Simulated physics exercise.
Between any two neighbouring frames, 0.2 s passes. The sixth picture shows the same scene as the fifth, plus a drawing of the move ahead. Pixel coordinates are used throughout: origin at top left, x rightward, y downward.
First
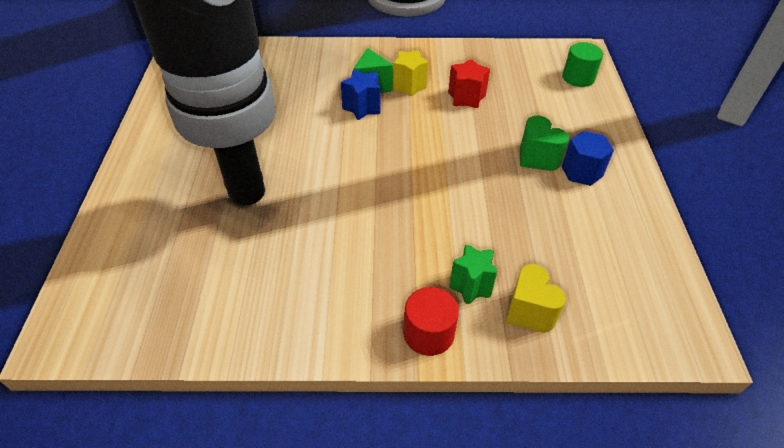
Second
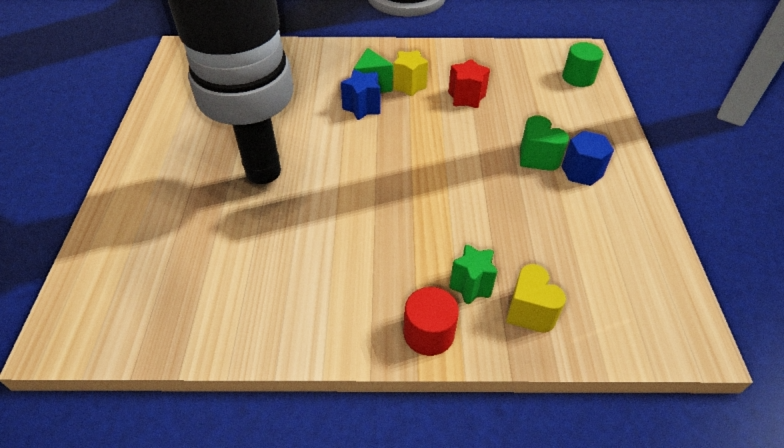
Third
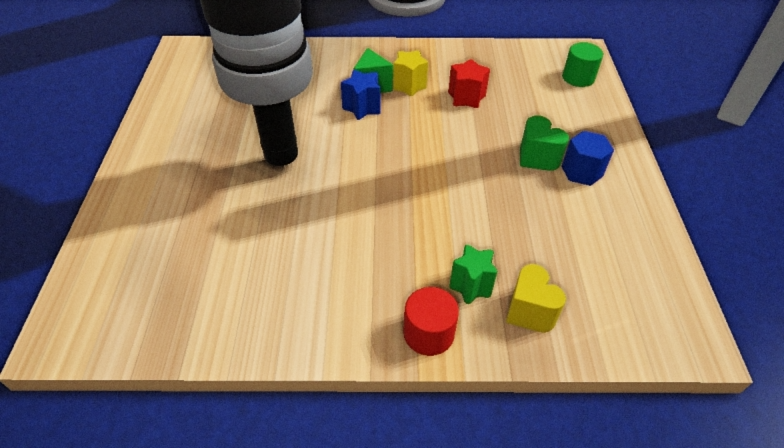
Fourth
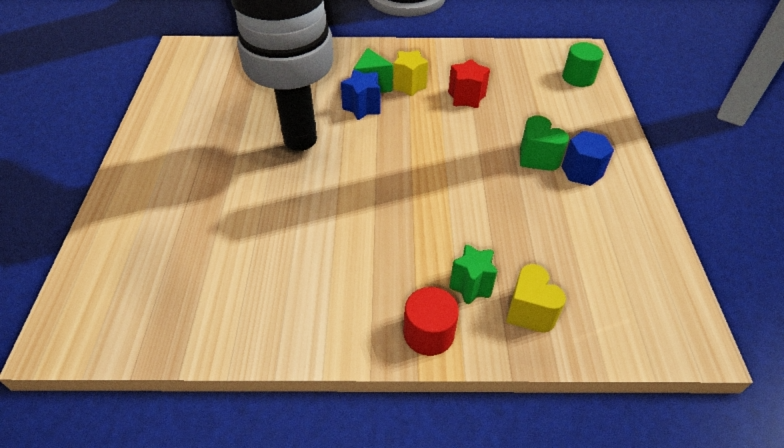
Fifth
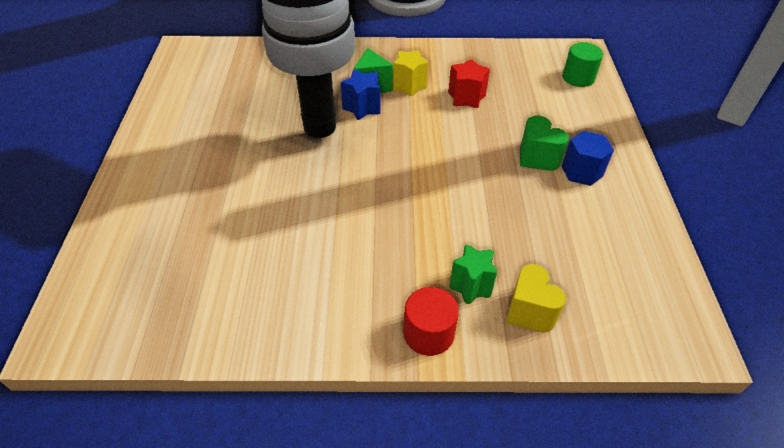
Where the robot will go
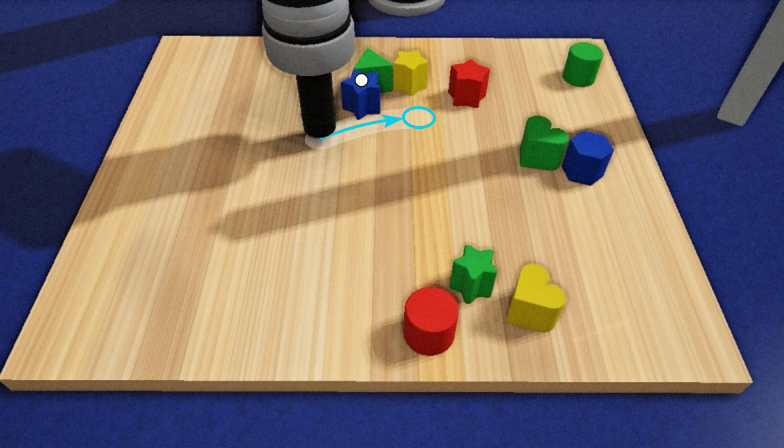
A pale wooden board lies on a deep blue surface, seen from above at an angle by a still camera. Blue, green, yellow and red blocks sit near the back, a green cylinder at the far right, a green heart beside a blue block below it, and a green star, red cylinder and yellow heart nearer the front. A black-tipped robotic arm glides rightward and backward toward the blue star, touching nothing.
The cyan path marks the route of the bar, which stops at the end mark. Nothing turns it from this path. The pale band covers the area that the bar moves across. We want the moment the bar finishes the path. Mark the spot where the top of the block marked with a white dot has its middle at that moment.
Just about (380, 75).
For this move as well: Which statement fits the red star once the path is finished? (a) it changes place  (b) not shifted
b (not shifted)
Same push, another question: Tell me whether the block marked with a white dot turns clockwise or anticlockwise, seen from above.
The block marked with a white dot rotates counterclockwise.
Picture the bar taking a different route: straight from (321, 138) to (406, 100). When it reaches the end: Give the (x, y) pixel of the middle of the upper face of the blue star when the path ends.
I'd say the blue star ends with its top centre at (395, 57).
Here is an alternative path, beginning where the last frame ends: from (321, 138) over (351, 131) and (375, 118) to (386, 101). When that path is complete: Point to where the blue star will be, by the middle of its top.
Its top middle: (377, 55).
Drawn move, from (321, 138) over (353, 128) and (386, 121) to (419, 117); the dot is on the blue star.
What follows on the original path. One third of the way, bar (353, 118); blue star (363, 79).
Two thirds of the way, bar (386, 111); blue star (378, 75), turned 60° anticlockwise; green three-sided block (371, 56).
At the end, bar (419, 108); blue star (380, 75), turned 70° anticlockwise; green three-sided block (371, 56); yellow star still; red star still.
